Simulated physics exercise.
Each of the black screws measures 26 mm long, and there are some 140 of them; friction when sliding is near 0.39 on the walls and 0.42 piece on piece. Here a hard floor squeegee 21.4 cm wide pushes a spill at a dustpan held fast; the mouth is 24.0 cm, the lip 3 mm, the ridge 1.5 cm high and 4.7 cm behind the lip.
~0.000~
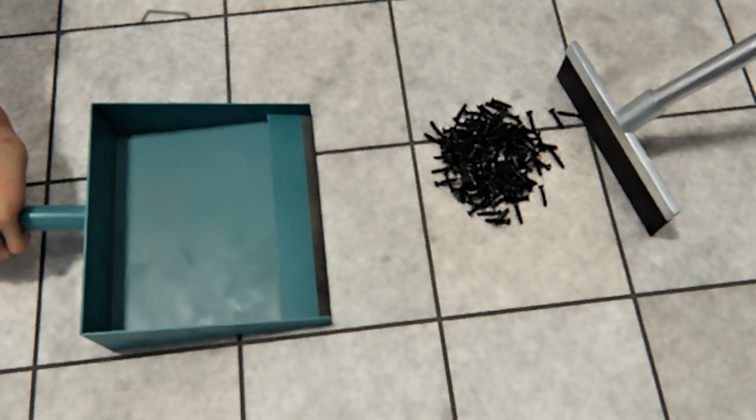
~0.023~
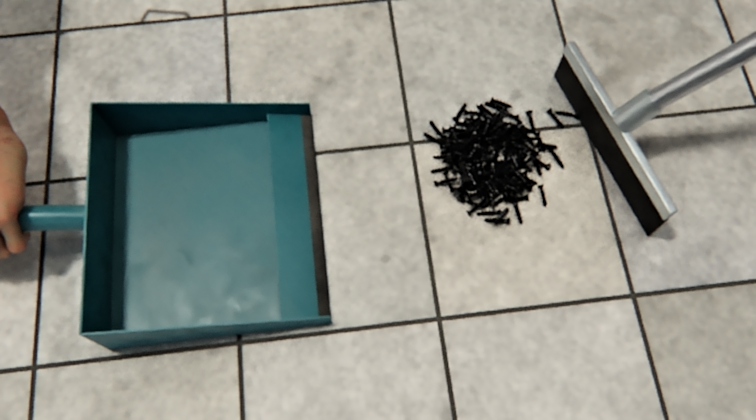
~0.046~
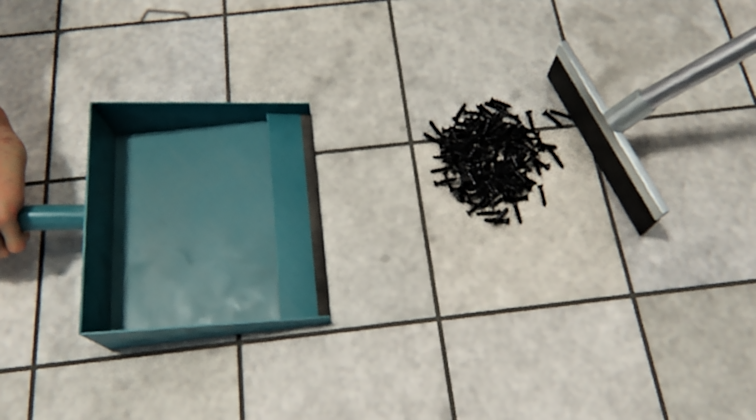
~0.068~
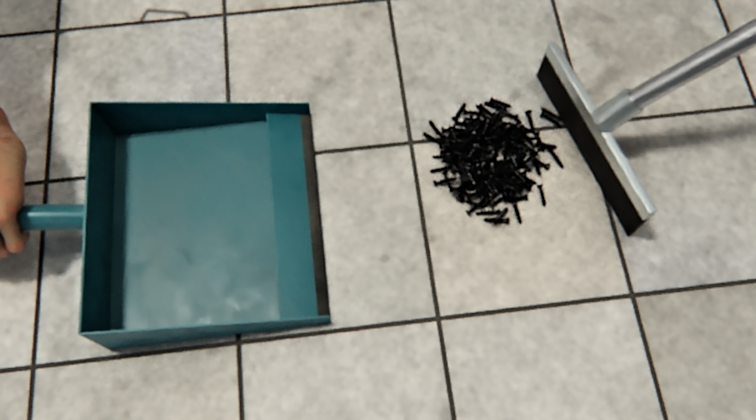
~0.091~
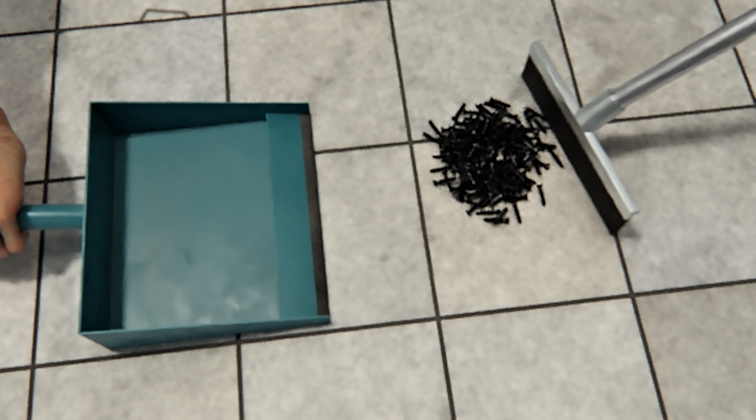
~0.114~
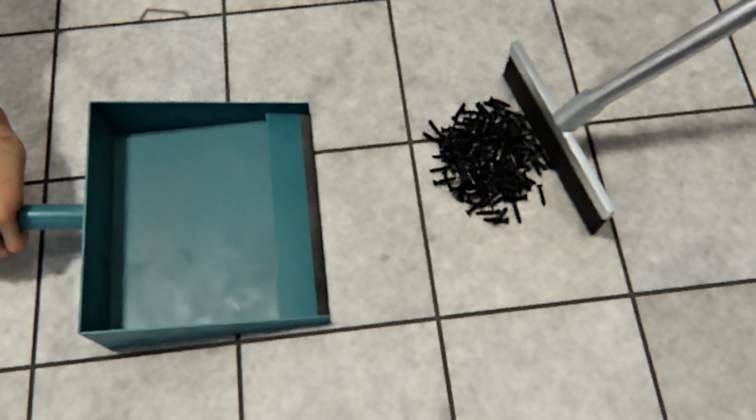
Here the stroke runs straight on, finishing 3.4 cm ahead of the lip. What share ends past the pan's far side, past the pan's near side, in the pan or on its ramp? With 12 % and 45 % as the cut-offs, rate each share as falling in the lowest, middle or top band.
Bands: Far side in the lowest band; near side in the lowest band; pan in the middle band.
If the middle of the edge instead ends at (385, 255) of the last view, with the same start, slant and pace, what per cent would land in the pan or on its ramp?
Roughly 40 %.
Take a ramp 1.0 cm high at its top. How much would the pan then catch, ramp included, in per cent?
Estimate: About 20 in a hundred.
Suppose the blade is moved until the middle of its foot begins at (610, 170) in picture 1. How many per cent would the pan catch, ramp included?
Estimate: ~ 25 %.
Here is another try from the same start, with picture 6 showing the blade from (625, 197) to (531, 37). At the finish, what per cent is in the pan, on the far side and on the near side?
Split: Pan = 0, far = 15, near = 0.
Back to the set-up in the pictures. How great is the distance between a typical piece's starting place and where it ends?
Around 18 centimetres.
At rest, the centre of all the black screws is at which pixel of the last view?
Somewhere around (332, 185) in the final frame.
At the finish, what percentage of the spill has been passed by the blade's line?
Near 0 percent, give or take.
Then, at 0.23 s, middle of the blade 15 cm from the lip; 0 % over the lip, far side 0 %, near side 0 %.
Then, at 0.31 s, middle of the blade 8 cm from the lip; 0 % over the lip, far side 5 %, near side 0 %.
After 0.52 s, middle of the blade 6 cm from the lip; 20 % over the lip, far side 5 %, near side 0 %.
In the end, at 1.6 s, far side 5 %, near side 0 %, pan 20 %, in front of the lip or behind the blade 75 %.
